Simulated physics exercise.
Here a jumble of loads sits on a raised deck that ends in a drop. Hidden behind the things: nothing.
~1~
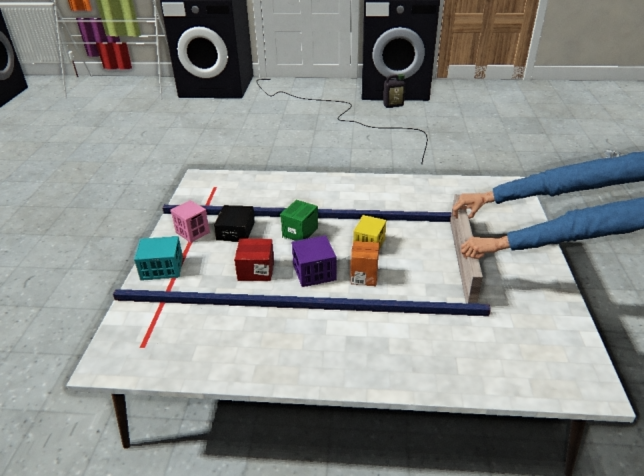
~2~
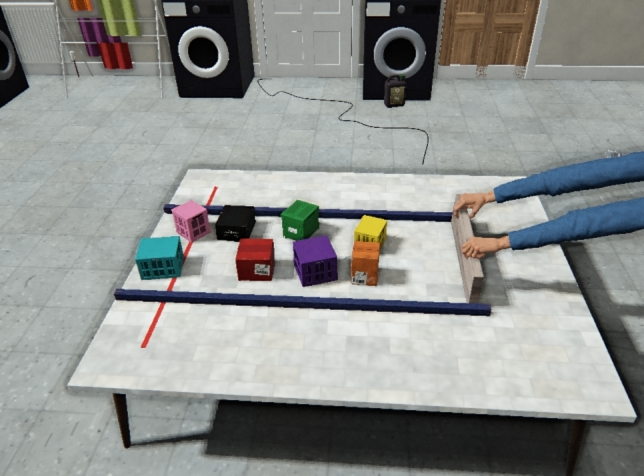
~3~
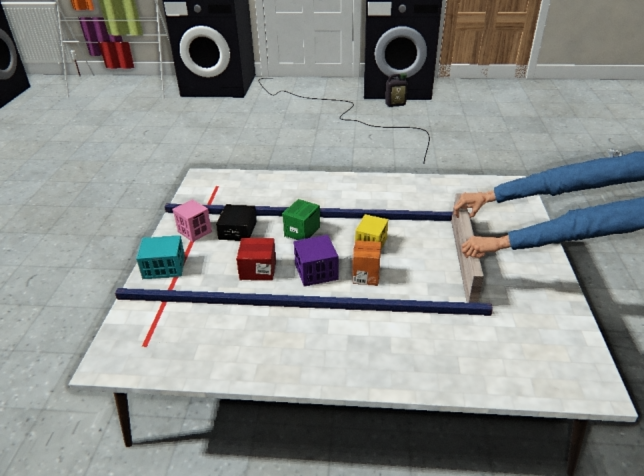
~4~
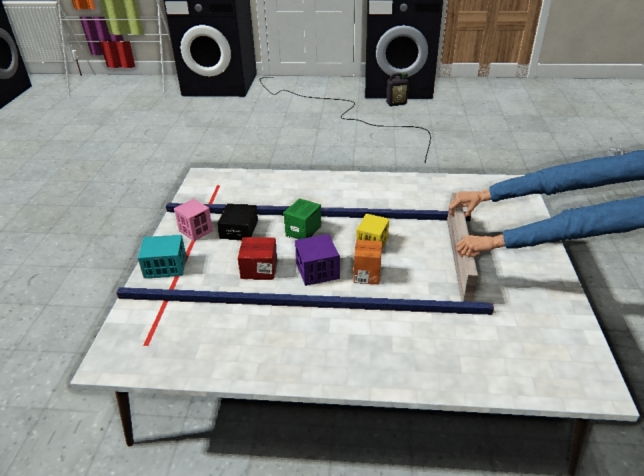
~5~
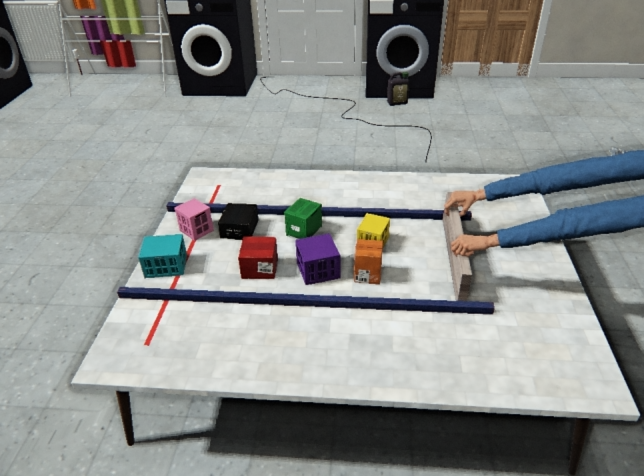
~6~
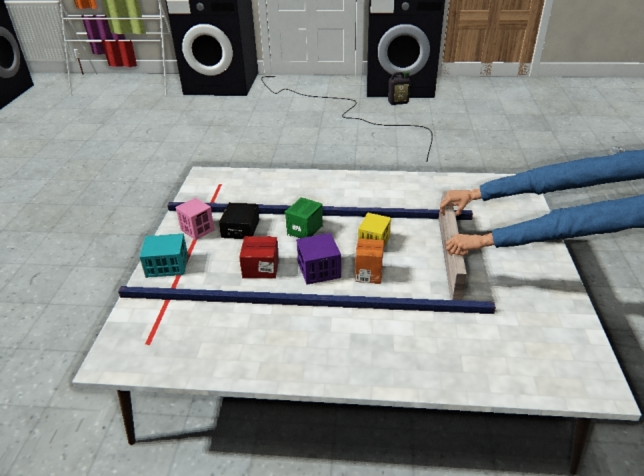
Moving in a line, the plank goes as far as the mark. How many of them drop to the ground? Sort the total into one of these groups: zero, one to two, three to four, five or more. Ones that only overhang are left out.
It goes in the group three to four.
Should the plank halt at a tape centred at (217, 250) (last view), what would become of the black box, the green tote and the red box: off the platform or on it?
Looking at each in turn, the black box is still there, the green tote is still there, and the red box is gone.
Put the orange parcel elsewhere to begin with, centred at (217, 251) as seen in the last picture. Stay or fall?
From that spot it ends up off.
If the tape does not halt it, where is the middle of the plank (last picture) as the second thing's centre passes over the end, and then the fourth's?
I'd say close to (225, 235), then close to (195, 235).
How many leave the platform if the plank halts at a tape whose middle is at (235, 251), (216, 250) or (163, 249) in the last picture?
Taken one after another, the numbers are 1, 3 and 5.
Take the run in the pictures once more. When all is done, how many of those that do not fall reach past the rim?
Overhang count: 1.
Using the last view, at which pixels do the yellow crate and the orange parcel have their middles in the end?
Yellow crate at about (182, 230), orange parcel at about (167, 255).
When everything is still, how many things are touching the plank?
Tally at the end: 3.
Early on, none off yet; turquoise crate at rest near (165, 255); pink crate at rest near (196, 219); black box at rest near (240, 221).
A while later, none off yet; turquoise crate leaning well over near (119, 258); pink crate travelled about its own width near (167, 218); black box travelled about its own width near (201, 216).
Finally, the number that fall off is three or four; lost, red box, black box, pink crate and turquoise crate.
